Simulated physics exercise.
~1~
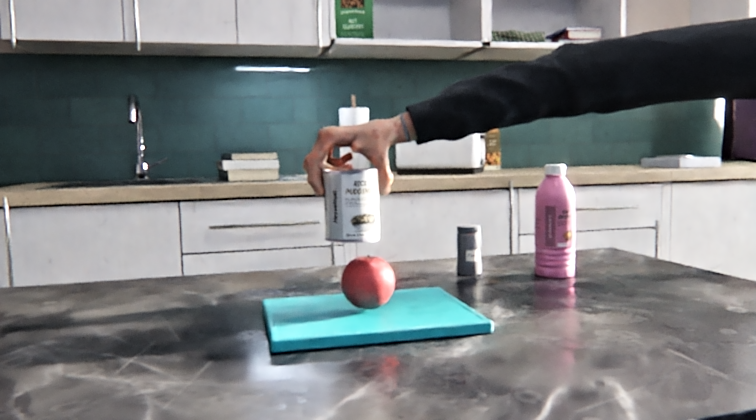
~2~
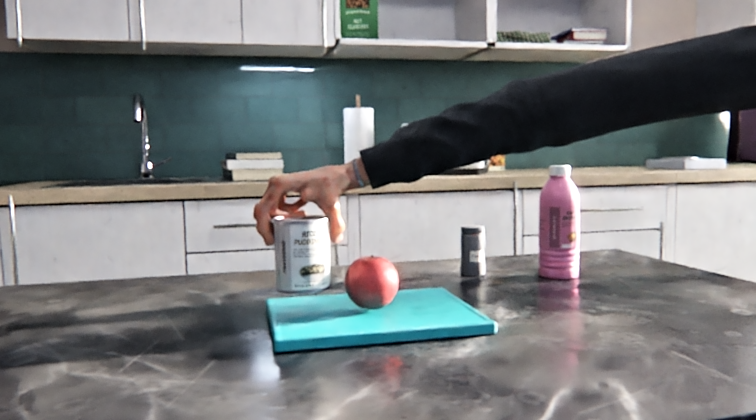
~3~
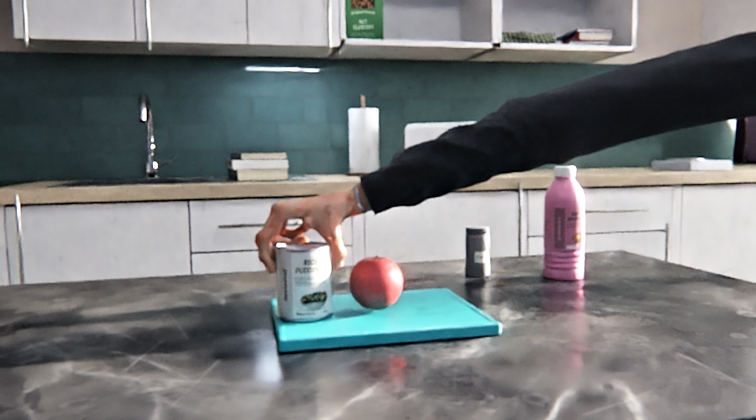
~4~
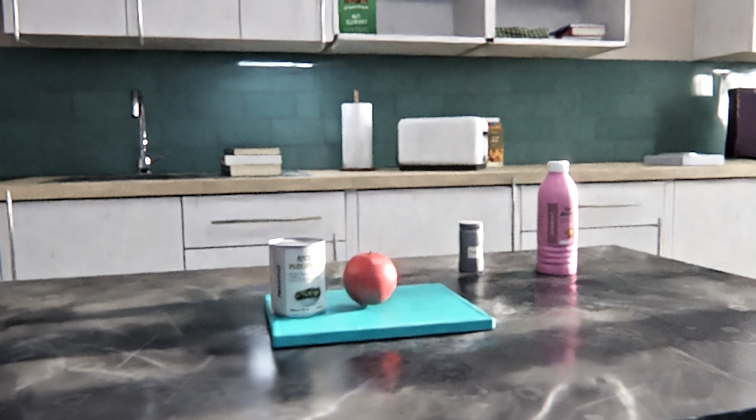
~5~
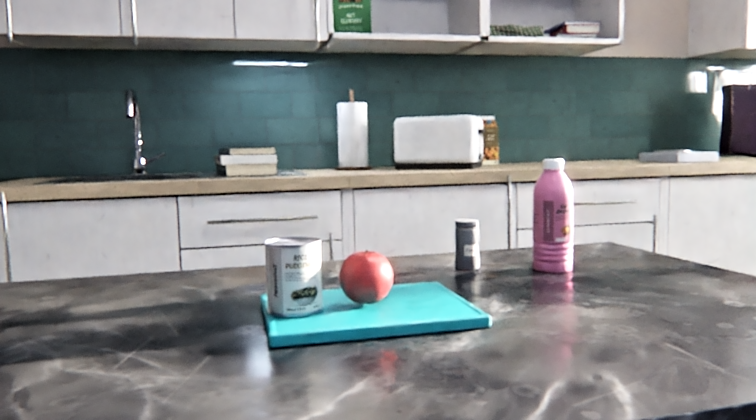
The footage shows a hand lowering a white can to the left of a red apple and setting it upright on a turquoise tray, near a grey shaker and a pink bottle. The hand lets go and withdraws, and everything remains standing in place.
